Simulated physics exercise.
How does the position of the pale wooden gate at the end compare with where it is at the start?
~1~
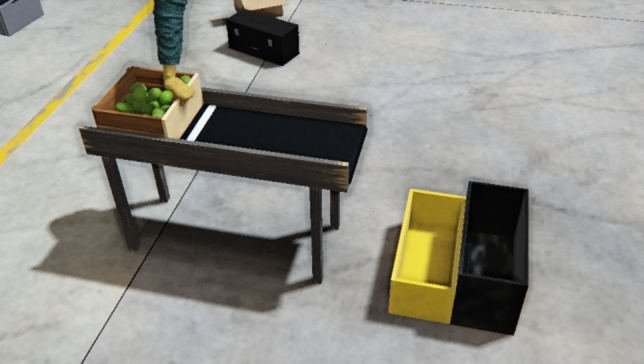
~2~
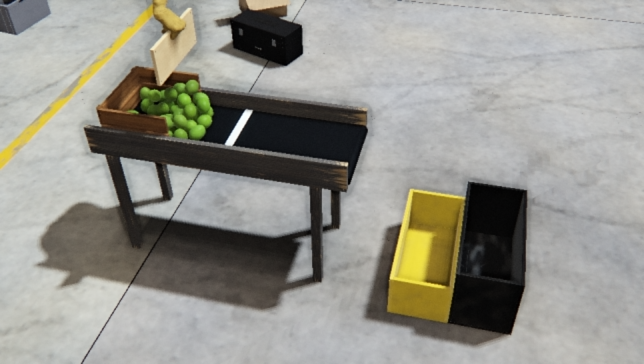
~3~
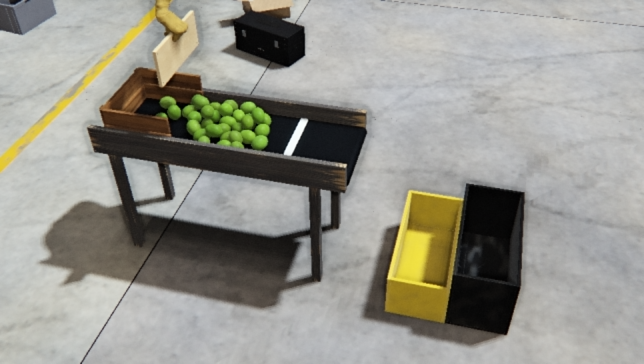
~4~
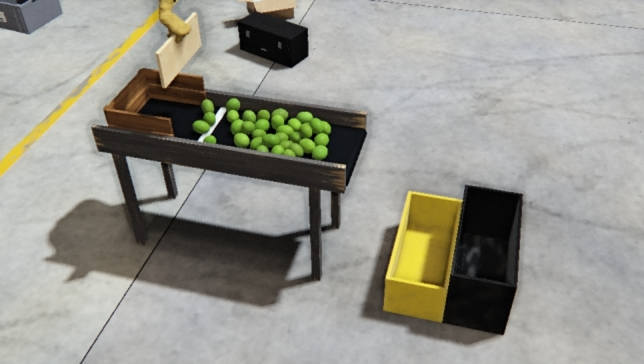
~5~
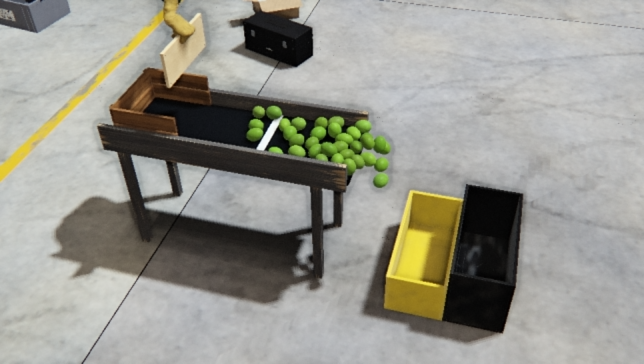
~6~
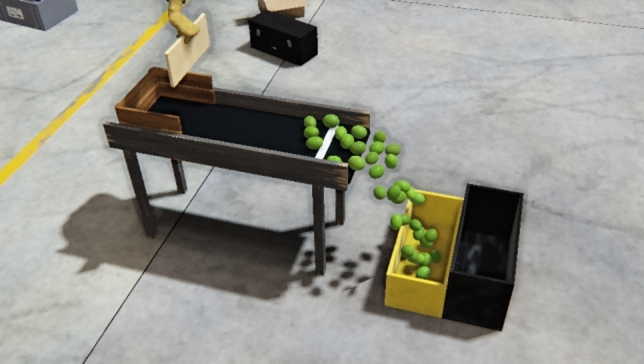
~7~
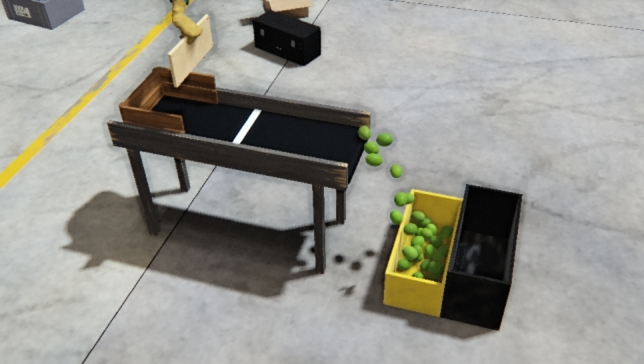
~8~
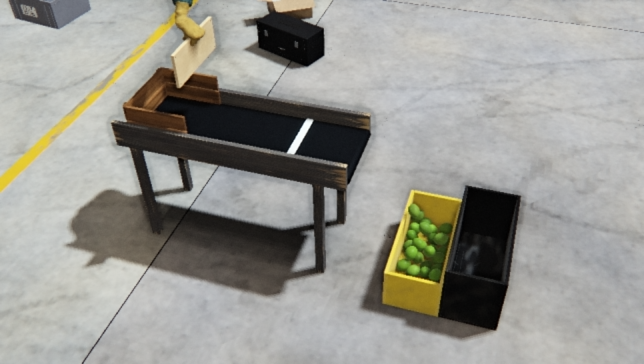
At the start the gate is down, closing off the pen of green balls at the belt. By the end it is held up above the pen, leaving the way onto the belt open.
